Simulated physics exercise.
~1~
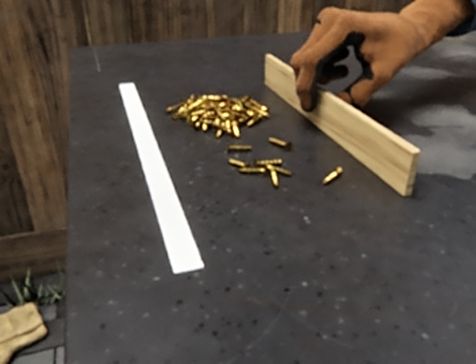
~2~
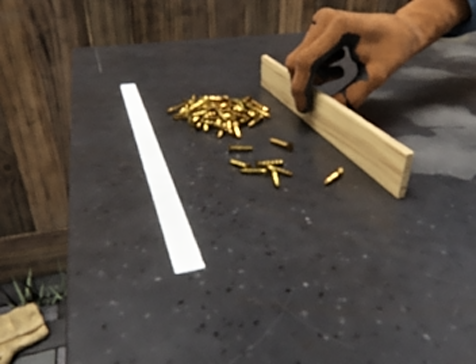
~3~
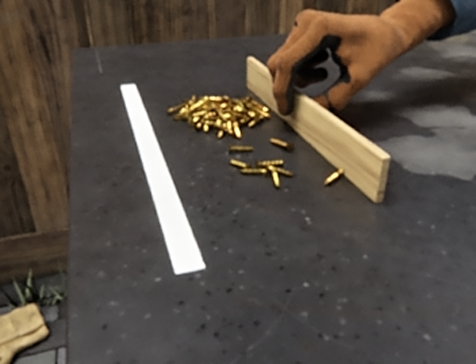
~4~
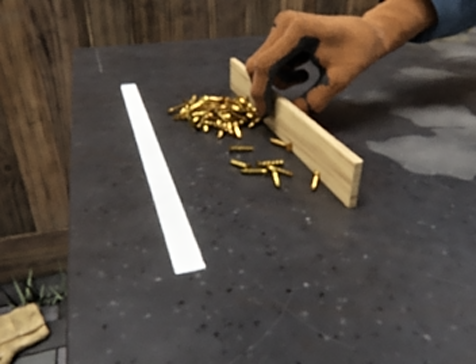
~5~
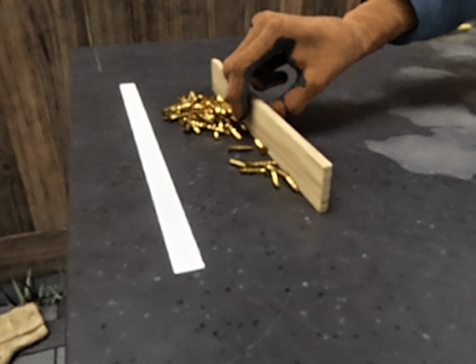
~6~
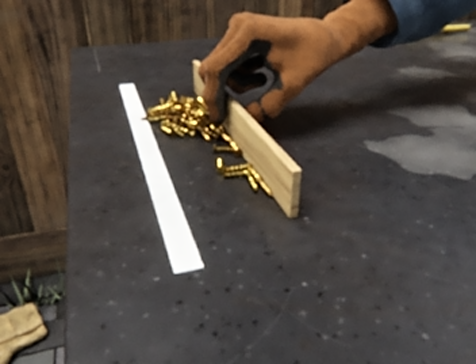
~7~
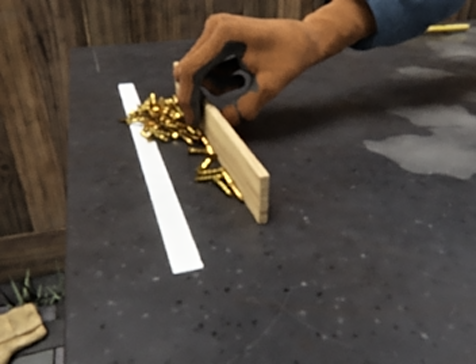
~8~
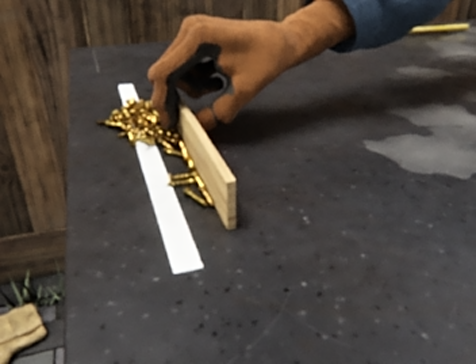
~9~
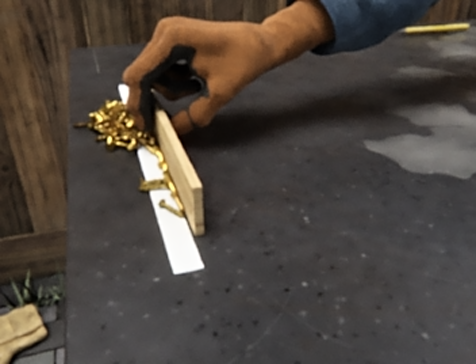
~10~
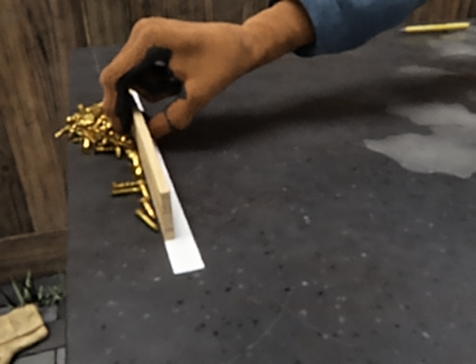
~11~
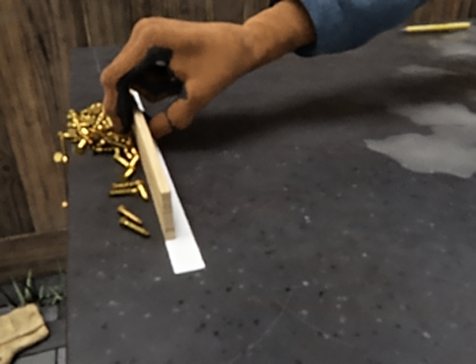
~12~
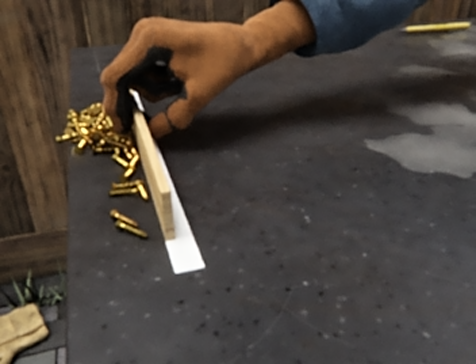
Hand pushing small brass pieces left across a dark table with a wood strip, stopping at white tape as some spill over.
